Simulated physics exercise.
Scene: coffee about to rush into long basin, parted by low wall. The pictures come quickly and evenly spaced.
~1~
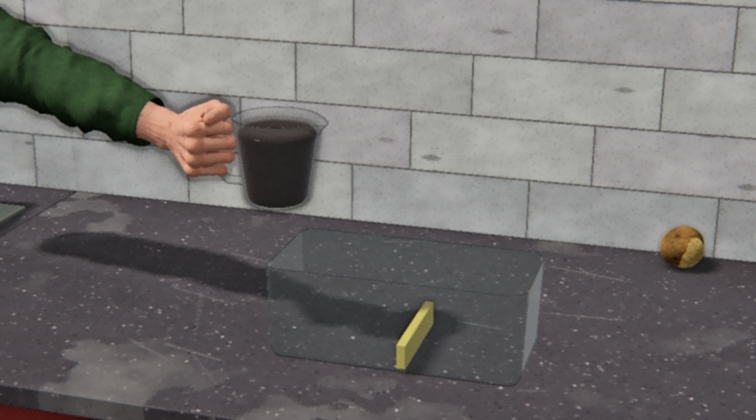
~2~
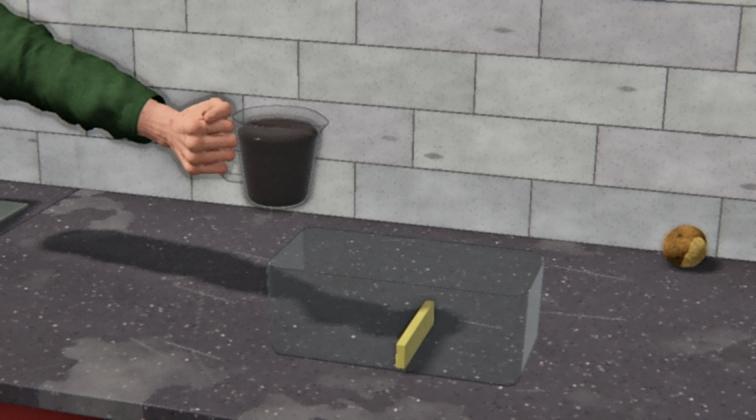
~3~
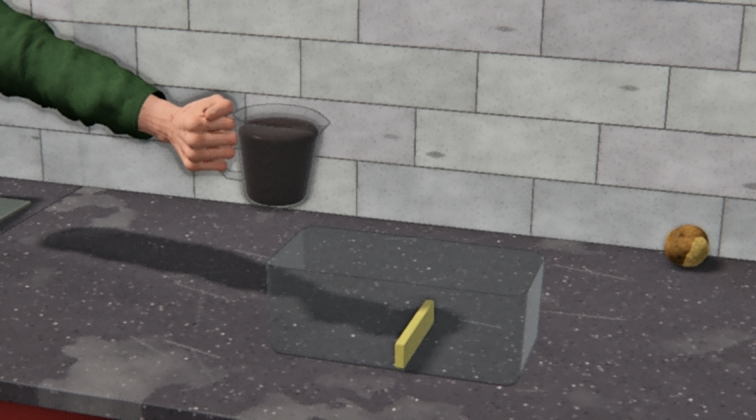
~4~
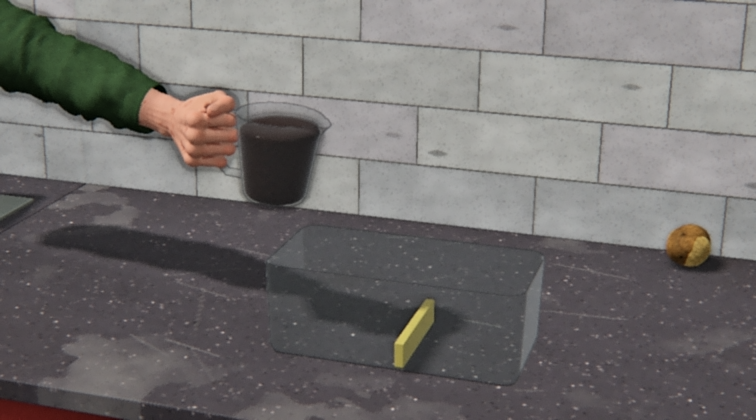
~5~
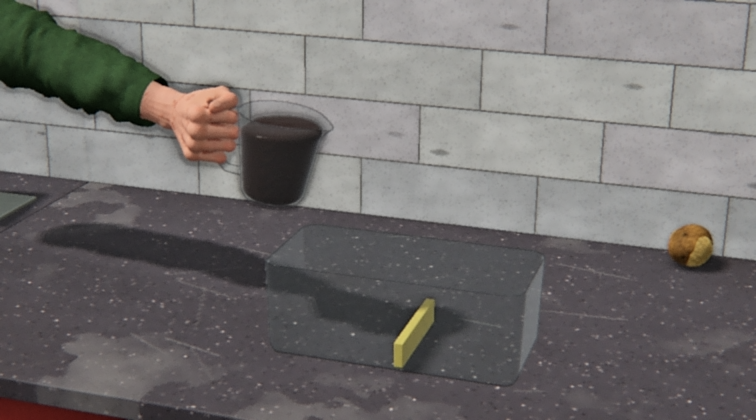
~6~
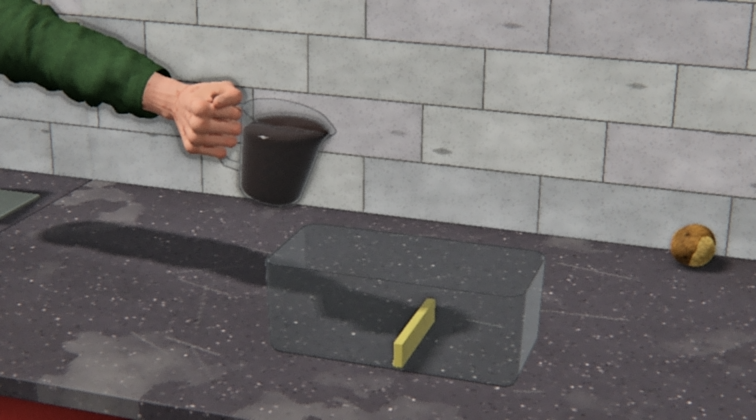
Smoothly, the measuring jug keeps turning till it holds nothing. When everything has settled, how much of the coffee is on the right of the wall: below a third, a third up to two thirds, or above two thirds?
The share right of the wall will be small, below one third.
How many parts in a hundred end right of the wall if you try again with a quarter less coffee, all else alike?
That works out to some 10 %.
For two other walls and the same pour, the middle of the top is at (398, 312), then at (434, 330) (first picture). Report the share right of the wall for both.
First some 10, then 10 per cent.
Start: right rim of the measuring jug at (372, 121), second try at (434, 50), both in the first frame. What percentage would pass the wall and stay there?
Roughly 60 percent on the first try and 70 percent on the second.
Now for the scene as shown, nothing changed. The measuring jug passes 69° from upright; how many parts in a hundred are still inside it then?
65 per cent, approximately.
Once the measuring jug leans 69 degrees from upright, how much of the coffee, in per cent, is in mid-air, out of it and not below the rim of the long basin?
It's close to 20 percent.
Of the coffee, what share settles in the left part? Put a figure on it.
Close to 90 in a hundred.
A moment on, the measuring jug is tipped part way and 67 per cent is still to pour, 15 is left of the wall and 0 right of it.
Next, the measuring jug is tipped right over and 7 per cent is still to pour, 81 is left of the wall and 4 right of it.
Then the measuring jug is tipped right over and 0 per cent is still to pour, 91 is left of the wall and 7 right of it.
Later the measuring jug is tipped right over and 0 per cent is still to pour, 91 is left of the wall and 7 right of it.
Finally, 91 per cent lies left of the wall, 7 right of it and 1 outside.
